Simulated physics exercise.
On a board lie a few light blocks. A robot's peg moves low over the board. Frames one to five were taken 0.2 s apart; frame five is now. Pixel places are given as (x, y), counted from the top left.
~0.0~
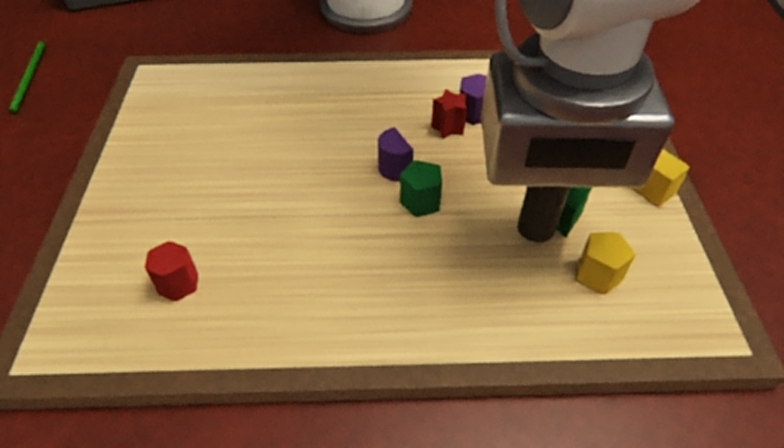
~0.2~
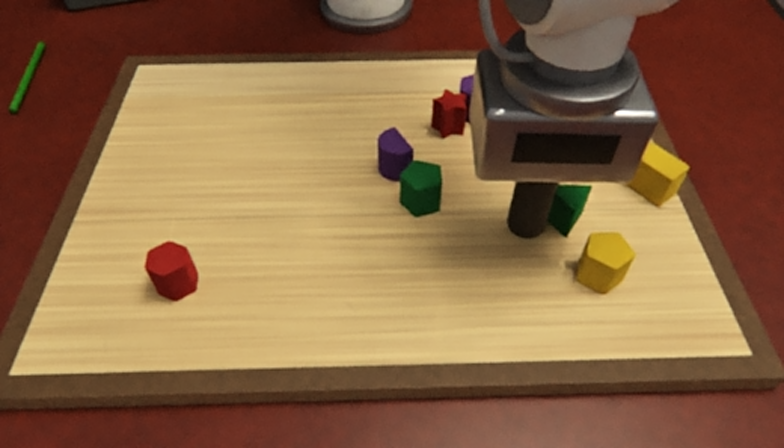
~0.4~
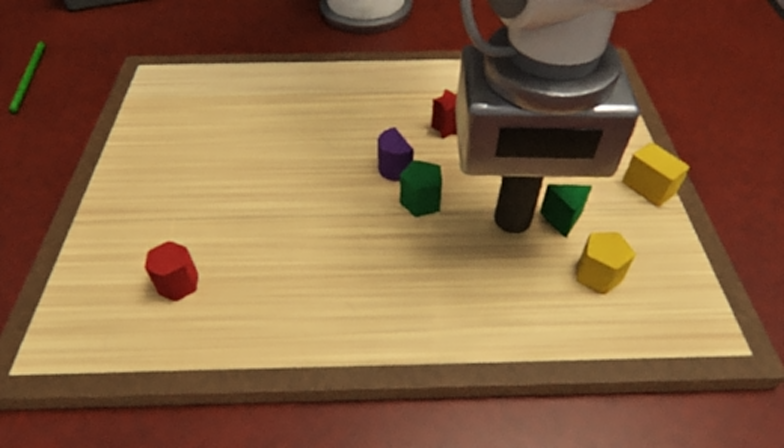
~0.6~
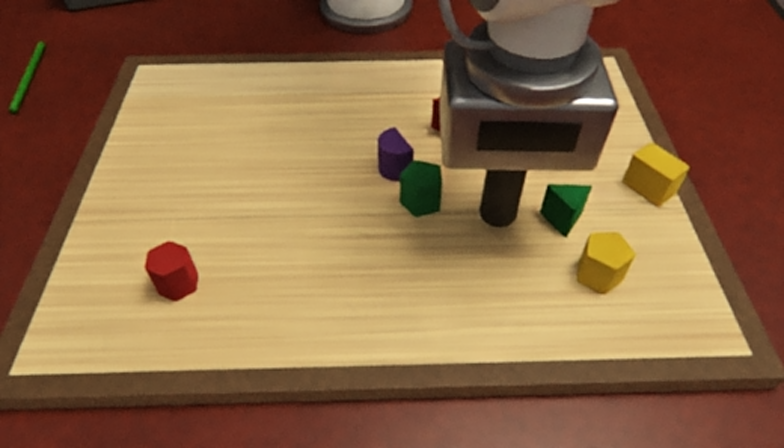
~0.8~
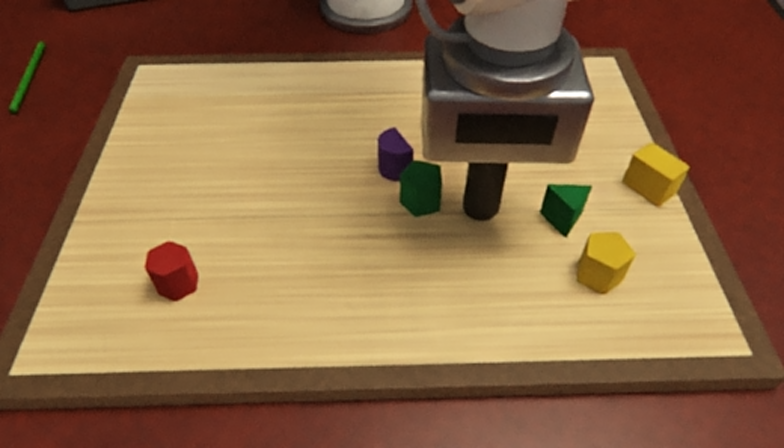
Robot arm with a dark peg sliding slowly left over a wooden board, between green blocks, while the scattered coloured blocks stay still.
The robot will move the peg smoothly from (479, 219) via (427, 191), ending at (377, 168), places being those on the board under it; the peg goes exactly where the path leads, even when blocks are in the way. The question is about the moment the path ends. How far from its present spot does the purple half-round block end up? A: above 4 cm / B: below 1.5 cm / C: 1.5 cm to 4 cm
A.
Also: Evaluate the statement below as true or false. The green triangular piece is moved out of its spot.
That is false.
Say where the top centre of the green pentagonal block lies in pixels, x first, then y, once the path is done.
The spot you're after is about (364, 165) in the image.
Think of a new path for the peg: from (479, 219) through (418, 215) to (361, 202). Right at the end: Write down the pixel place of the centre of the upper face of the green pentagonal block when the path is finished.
When the path ends, it will be at (372, 150).
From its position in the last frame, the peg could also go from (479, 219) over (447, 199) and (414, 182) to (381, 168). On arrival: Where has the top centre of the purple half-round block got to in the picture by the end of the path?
The top centre is at (352, 122).
On the path given first. One third of the way, peg (445, 189); green pentagonal block (408, 169).
Two thirds of the way, peg (411, 172); purple half-round block (383, 136); green pentagonal block (377, 165), turned 35° anticlockwise.
At the end, peg (377, 157); purple half-round block (350, 121); green pentagonal block (364, 165), turned 60° anticlockwise; green triangular piece still.
